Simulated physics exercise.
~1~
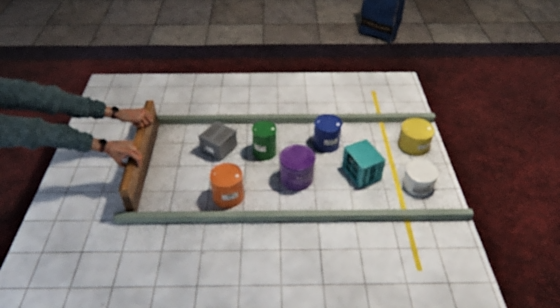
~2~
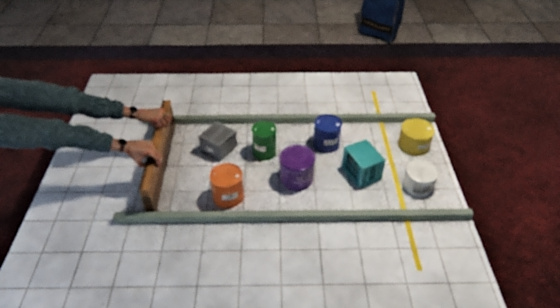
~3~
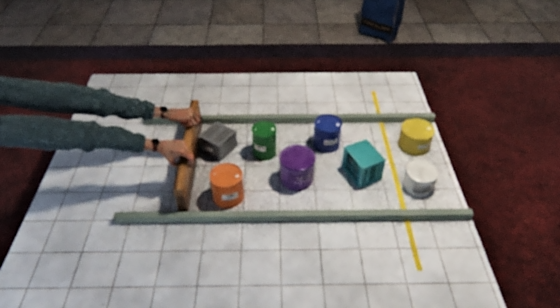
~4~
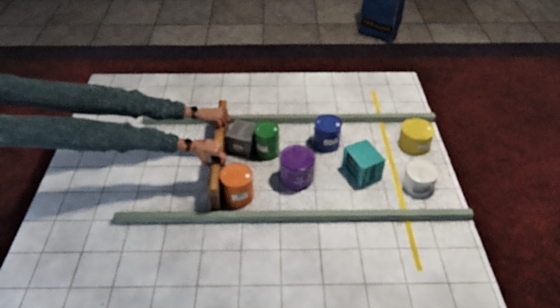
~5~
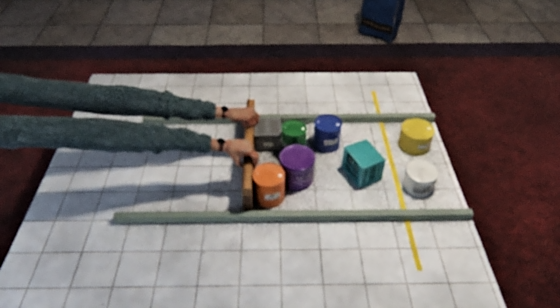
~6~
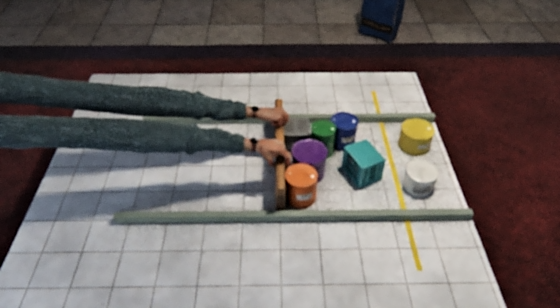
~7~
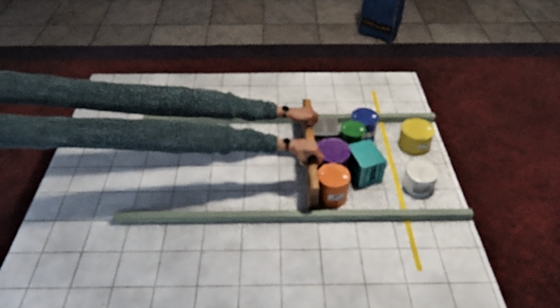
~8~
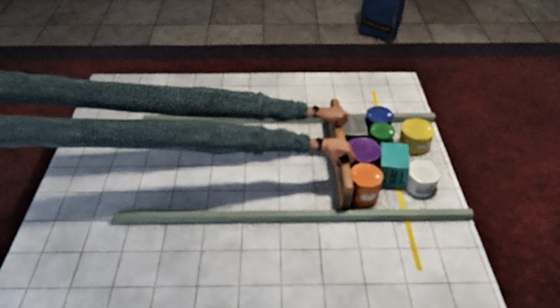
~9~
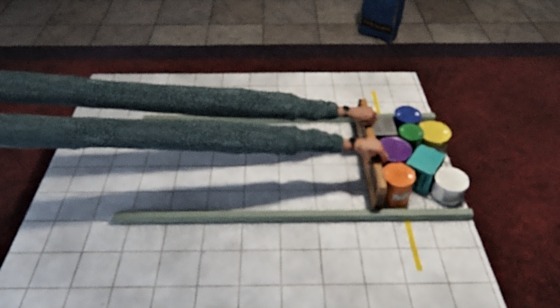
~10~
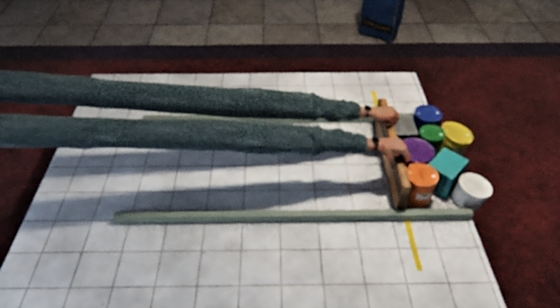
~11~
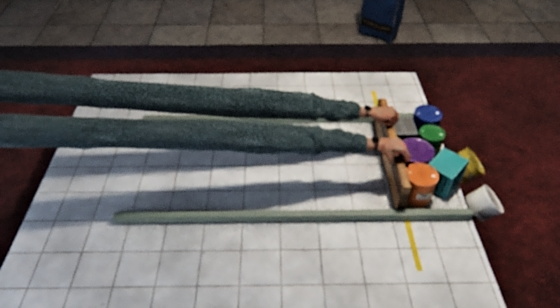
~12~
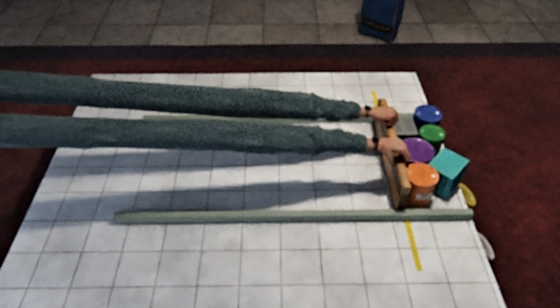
A white tiled platform edged by dark red flooring is seen from above, with two green rails running across it and a yellow line near its right end. Two sleeved arms hold a wooden plank at the left, facing a grey box, green, orange, purple and blue containers, a teal box, and yellow and white containers beyond the line. The hands push the plank right, gathering the objects into a tight cluster. The plank stops around the line. The yellow and white containers tip over the right edge and drop, while the others remain on the platform.
